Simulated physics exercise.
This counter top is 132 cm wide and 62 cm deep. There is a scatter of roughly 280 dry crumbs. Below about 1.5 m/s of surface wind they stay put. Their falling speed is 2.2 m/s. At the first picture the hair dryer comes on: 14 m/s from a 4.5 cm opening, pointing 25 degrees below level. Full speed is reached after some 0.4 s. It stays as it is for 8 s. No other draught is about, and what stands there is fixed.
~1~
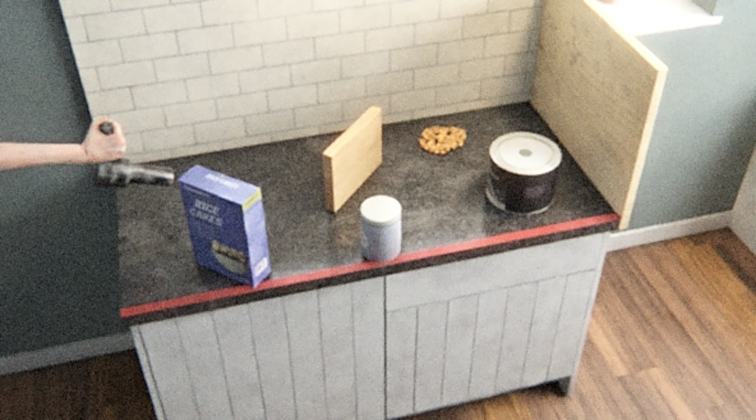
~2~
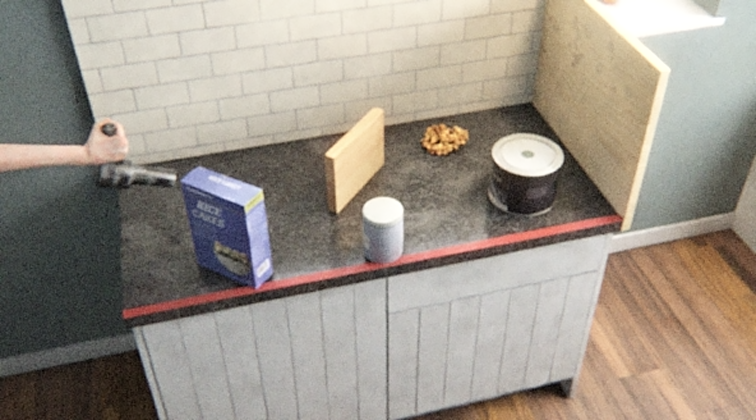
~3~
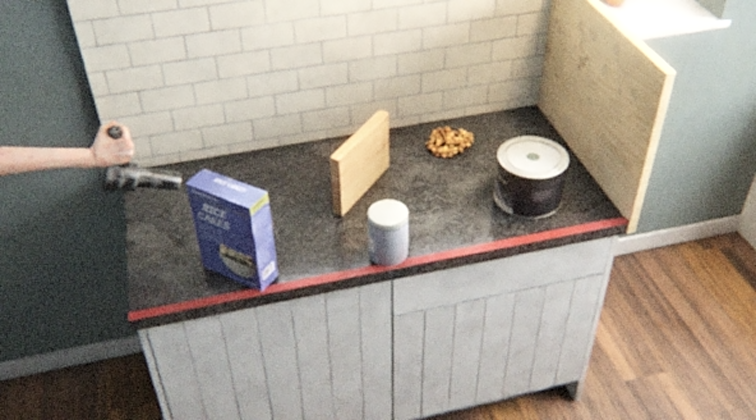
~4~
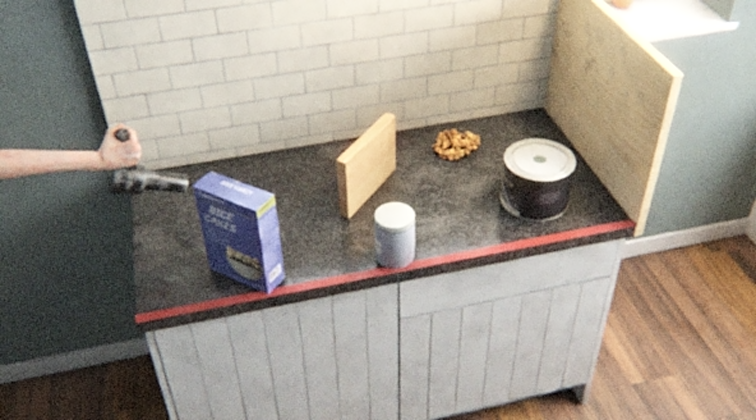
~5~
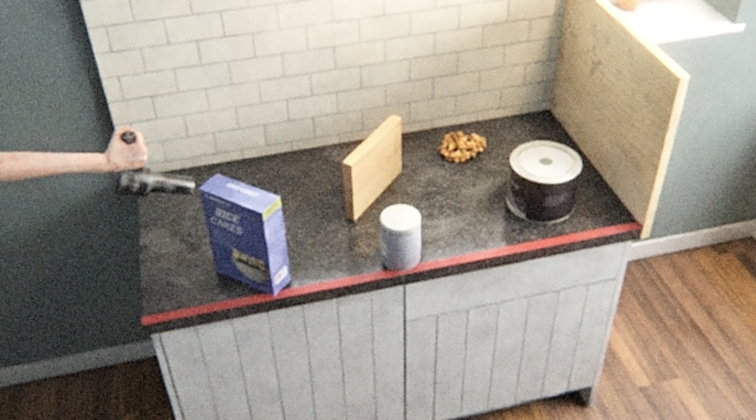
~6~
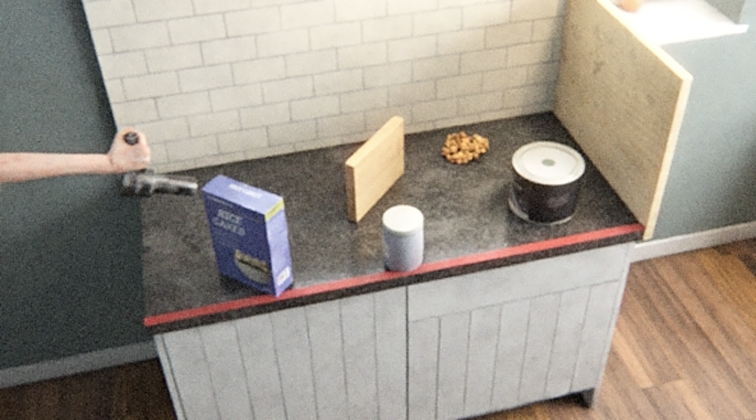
A hand holding a dark hair dryer toward a blue rice cakes box on a speckled counter, nothing on it stirring.
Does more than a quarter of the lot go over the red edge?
More than a quarter over the red edge: Yes.
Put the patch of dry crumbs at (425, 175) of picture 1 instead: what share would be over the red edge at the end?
Then about 0 %.
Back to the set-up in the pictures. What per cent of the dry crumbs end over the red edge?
Some 70 per cent.
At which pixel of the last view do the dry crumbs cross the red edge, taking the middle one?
Around (609, 236).
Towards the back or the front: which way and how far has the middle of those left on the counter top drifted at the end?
Towards the front, some 5 cm.
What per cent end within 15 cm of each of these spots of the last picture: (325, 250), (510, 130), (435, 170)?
In turn about 0 %, 15 %, 15 %.
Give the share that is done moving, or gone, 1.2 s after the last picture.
Some 30 per cent.
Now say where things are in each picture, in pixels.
In the first frame, the middle of the dry crumbs is near (443, 140), none has stirred yet and the mouth of the hair dryer is at (170, 177).
In the second frame, the middle of the dry crumbs is near (445, 139), none has stirred yet and the red edge is centred on (390, 266).
In the third frame, the middle of the dry crumbs is near (451, 142), none has stirred yet, the top of a large tin is at (533, 156) and the top of a board is at (360, 134).
In the fourth frame, the middle of the dry crumbs is near (457, 144) and none has stirred yet.
In the fifth frame, the middle of the dry crumbs is near (463, 147) and none has stirred yet.
In the sixth frame, the middle of the dry crumbs is near (466, 148) and none has stirred yet.
Then, 1.2 s after the last picture, 49 % are over the red edge; the middle of those still in play is near (498, 155); 33 % have settled or left.
Then, 2.2 s after the last picture, 55 % are over the red edge; the middle of those still in play is near (486, 152); 55 % have settled or left.
Then, 4.0 s after the last picture, 59 % are over the red edge; the middle of those still in play is near (484, 156); 62 % have settled or left.
Then, 7.6 s after the last picture, at the end, 65 % are over the red edge; the middle of those still in play is near (484, 156).
